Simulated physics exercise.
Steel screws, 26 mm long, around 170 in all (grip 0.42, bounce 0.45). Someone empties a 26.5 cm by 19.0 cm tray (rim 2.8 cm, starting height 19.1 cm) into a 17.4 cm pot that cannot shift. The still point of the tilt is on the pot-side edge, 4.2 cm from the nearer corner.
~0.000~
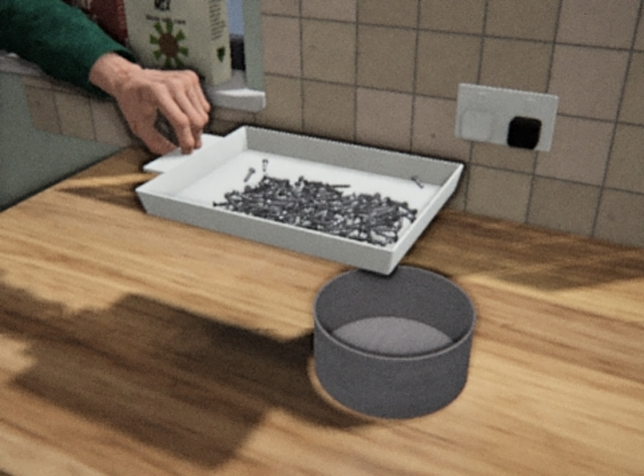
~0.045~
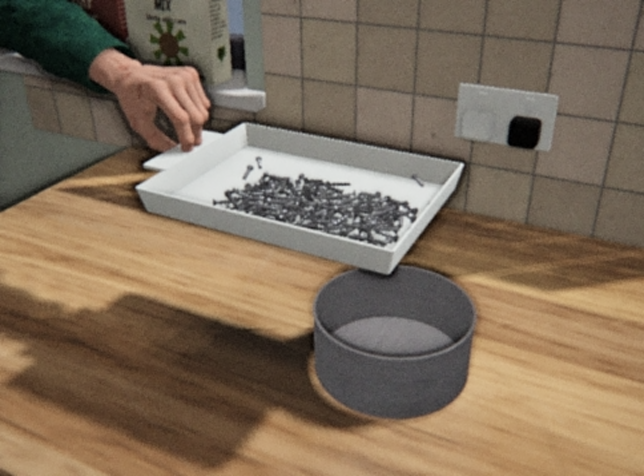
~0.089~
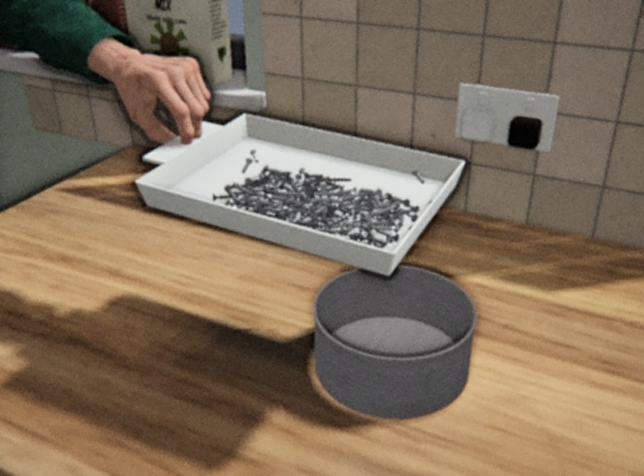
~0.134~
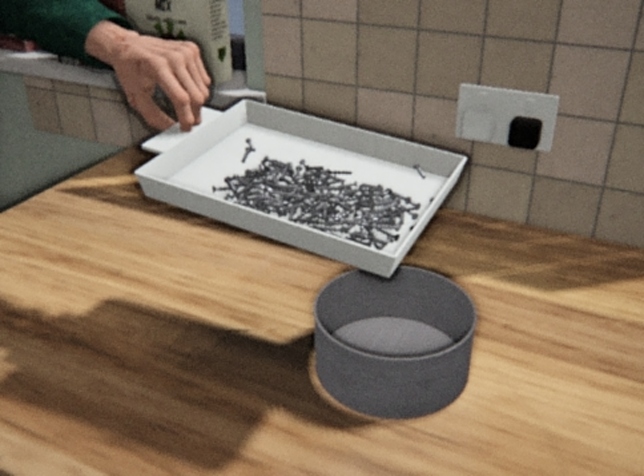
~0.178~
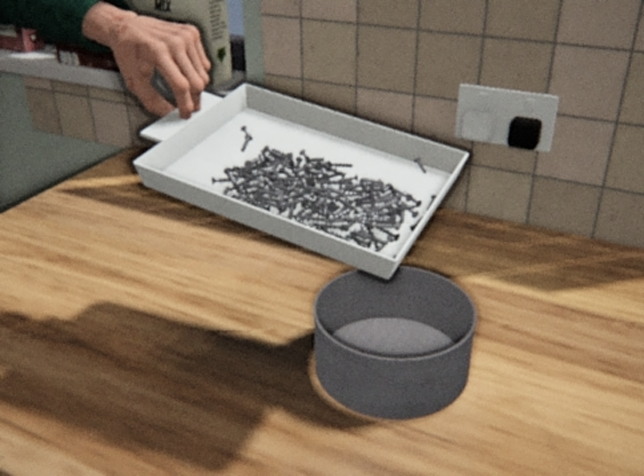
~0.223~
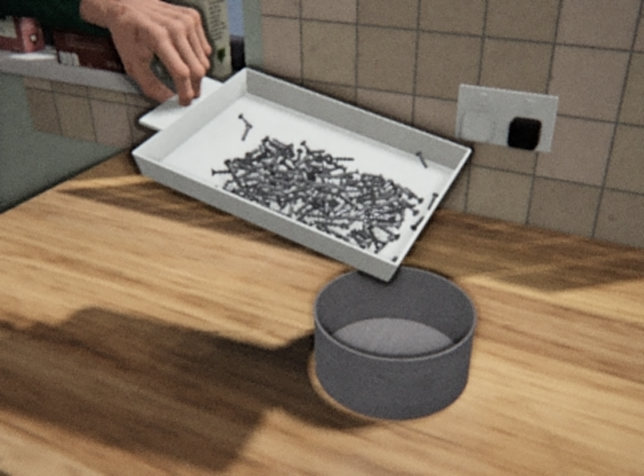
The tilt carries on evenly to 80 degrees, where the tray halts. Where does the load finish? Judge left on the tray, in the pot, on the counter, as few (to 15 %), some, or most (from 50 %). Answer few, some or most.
Left on the tray: Few; in the pot: Few; on the counter: Most.
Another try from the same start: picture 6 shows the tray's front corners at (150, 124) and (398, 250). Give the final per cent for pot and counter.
Pot 10, counter 60.
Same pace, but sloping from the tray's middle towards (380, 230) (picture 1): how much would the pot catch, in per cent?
About 0 per cent.
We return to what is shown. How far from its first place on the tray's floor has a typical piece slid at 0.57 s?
Some 3 cm.
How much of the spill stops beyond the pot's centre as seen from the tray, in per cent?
About 90 per cent.
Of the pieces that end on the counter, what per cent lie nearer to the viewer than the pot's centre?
Some 100 per cent.
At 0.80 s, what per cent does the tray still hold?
Some 100 per cent of the load.
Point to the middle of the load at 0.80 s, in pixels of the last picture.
Near (383, 234).
After 0.57 s, tilt 46 degrees; the tray holds 100 %, the pot 0 %.
Then, at 0.80 s, tilt 67 degrees; the tray holds 100 %, the pot 0 %.
Then, at 1.15 s, tilt 80 degrees; the tray holds 40 %, the pot 0 %.
At rest (2.6 s), tray 5 %, pot 0 %, counter 95 %.
